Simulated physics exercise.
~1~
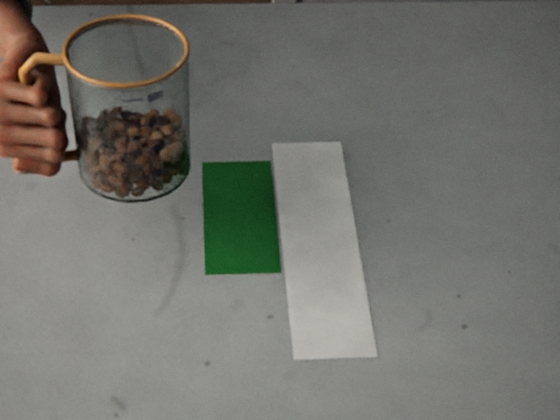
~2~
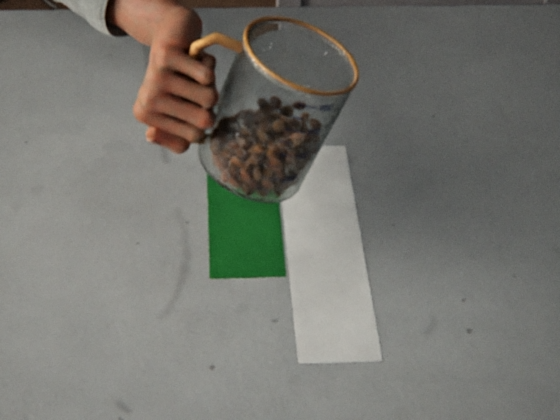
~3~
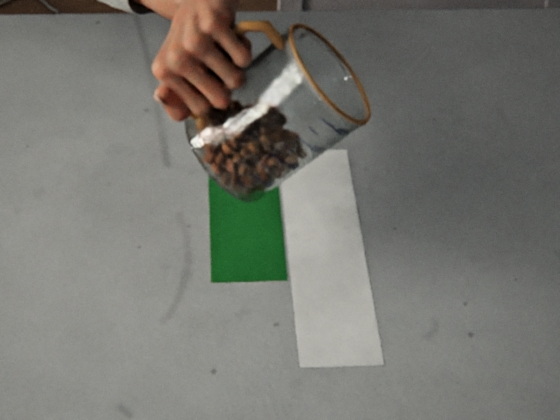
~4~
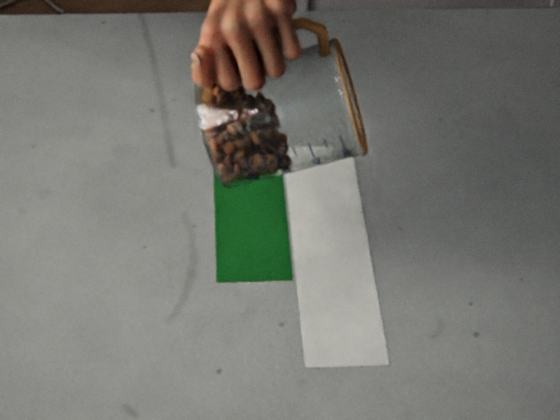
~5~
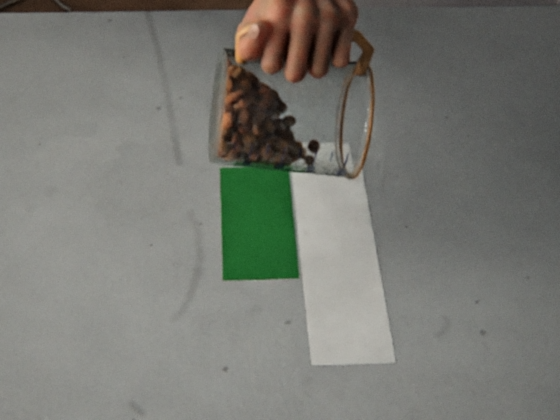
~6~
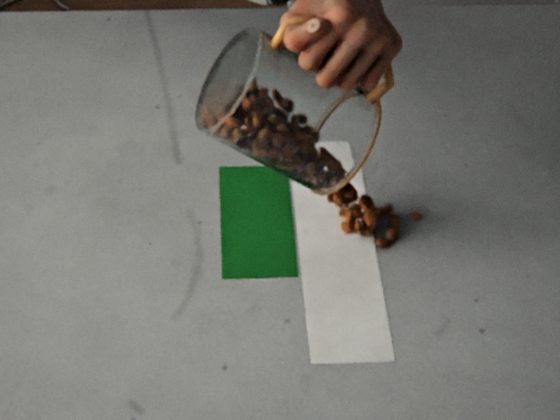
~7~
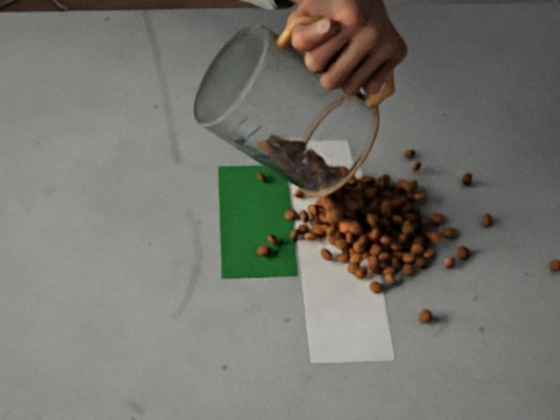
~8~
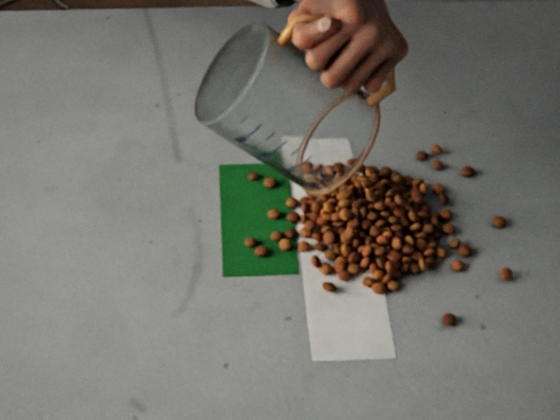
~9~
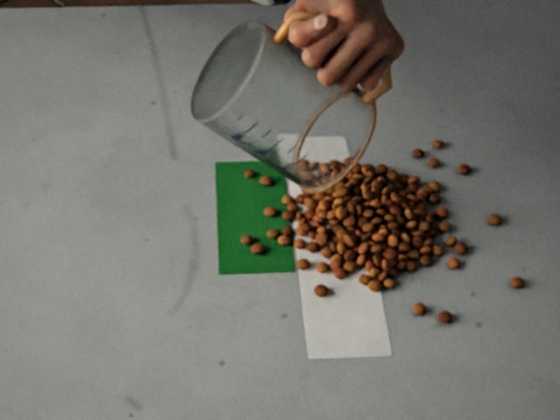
On a grey table, a hand tips a glass jug, spilling brown pieces mostly around the white mat.
